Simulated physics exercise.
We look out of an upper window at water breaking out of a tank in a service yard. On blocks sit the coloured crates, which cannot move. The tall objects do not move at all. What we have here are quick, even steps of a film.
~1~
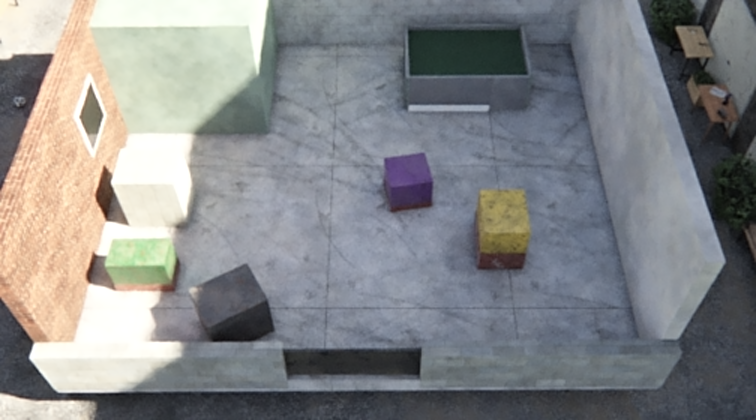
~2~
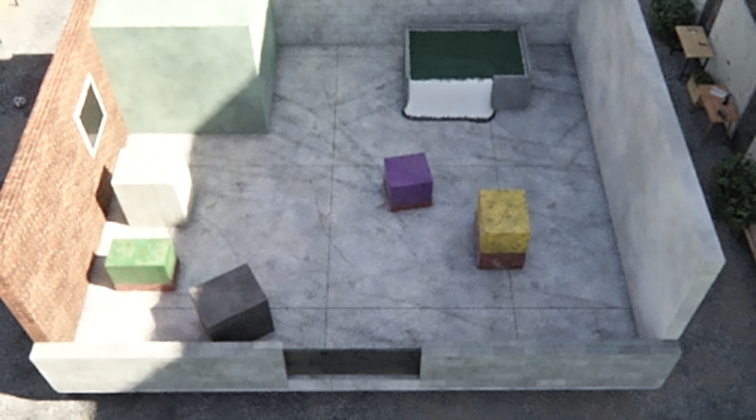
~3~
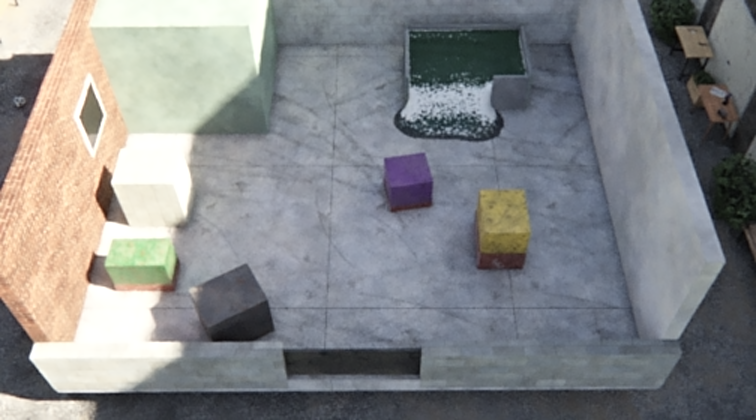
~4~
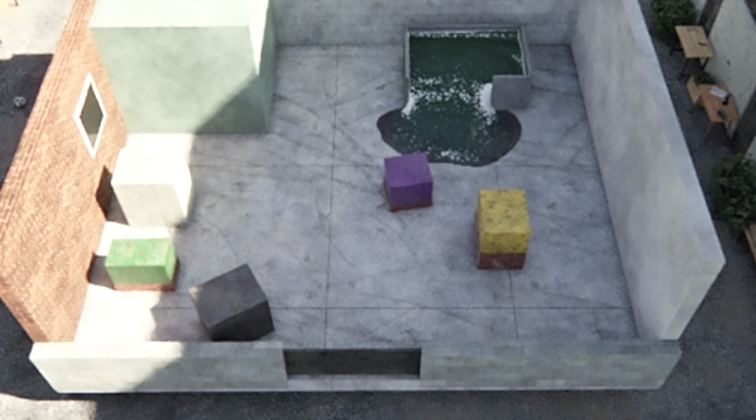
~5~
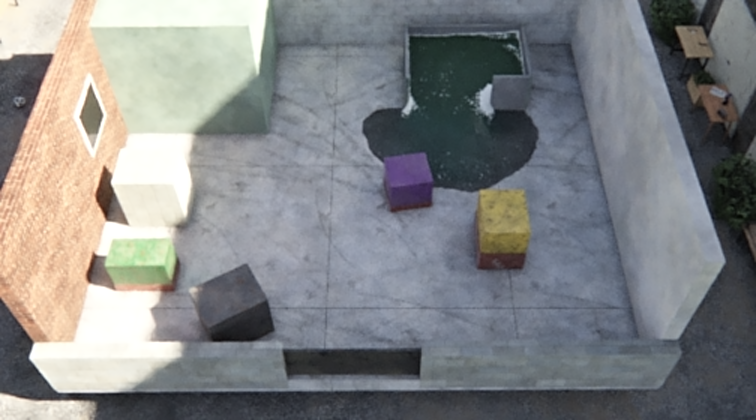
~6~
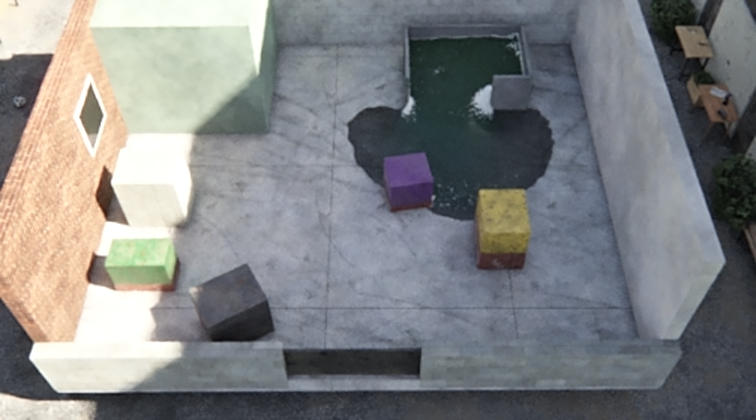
Dark green water burst out through the front of a tank at the back of a walled yard, foaming white at first, then spread across the concrete and around the purple crate, which stayed put.
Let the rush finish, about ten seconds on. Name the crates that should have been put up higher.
My prediction: The green crate is missed by the water. The purple crate is reached by the water. The yellow crate is missed by the water.
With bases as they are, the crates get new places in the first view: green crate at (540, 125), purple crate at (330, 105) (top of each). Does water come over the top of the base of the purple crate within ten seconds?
The purple one is not reached.
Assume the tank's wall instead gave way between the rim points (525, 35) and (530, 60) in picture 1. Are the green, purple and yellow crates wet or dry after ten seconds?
I'd expect the green crate remains untouched, the purple crate remains untouched, and the yellow crate remains untouched.
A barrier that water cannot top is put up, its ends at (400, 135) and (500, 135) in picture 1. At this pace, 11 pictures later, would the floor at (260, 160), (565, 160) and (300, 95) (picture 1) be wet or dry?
As listed: Flooded, covered, wet.
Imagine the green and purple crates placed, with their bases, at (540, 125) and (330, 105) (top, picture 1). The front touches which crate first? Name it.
The green-painted one.
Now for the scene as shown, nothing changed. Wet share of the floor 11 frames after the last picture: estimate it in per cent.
Roughly 40 %.
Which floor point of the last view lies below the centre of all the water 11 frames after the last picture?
Around pixel (447, 164) of the last picture.
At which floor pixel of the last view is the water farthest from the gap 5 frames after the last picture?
Pixel estimate: (447, 354).
A moment on, water covers 25 % of the floor; the green crate not reached, the purple crate water round its plinth, the yellow crate water round its plinth.
Next, water covers 40 % of the floor; the green crate not reached, the purple crate water round its plinth, the yellow crate water round its plinth.
Then, water covers 60 % of the floor; the green crate water round its plinth, the purple crate water round its plinth, the yellow crate water round its plinth.
Later, water covers 80 % of the floor; the green crate water round its plinth, the purple crate water round its plinth, the yellow crate water round its plinth.
In the end, water covers 85 % of the floor; the green crate stayed above the water, the purple crate was topped, the yellow crate stayed above the water.
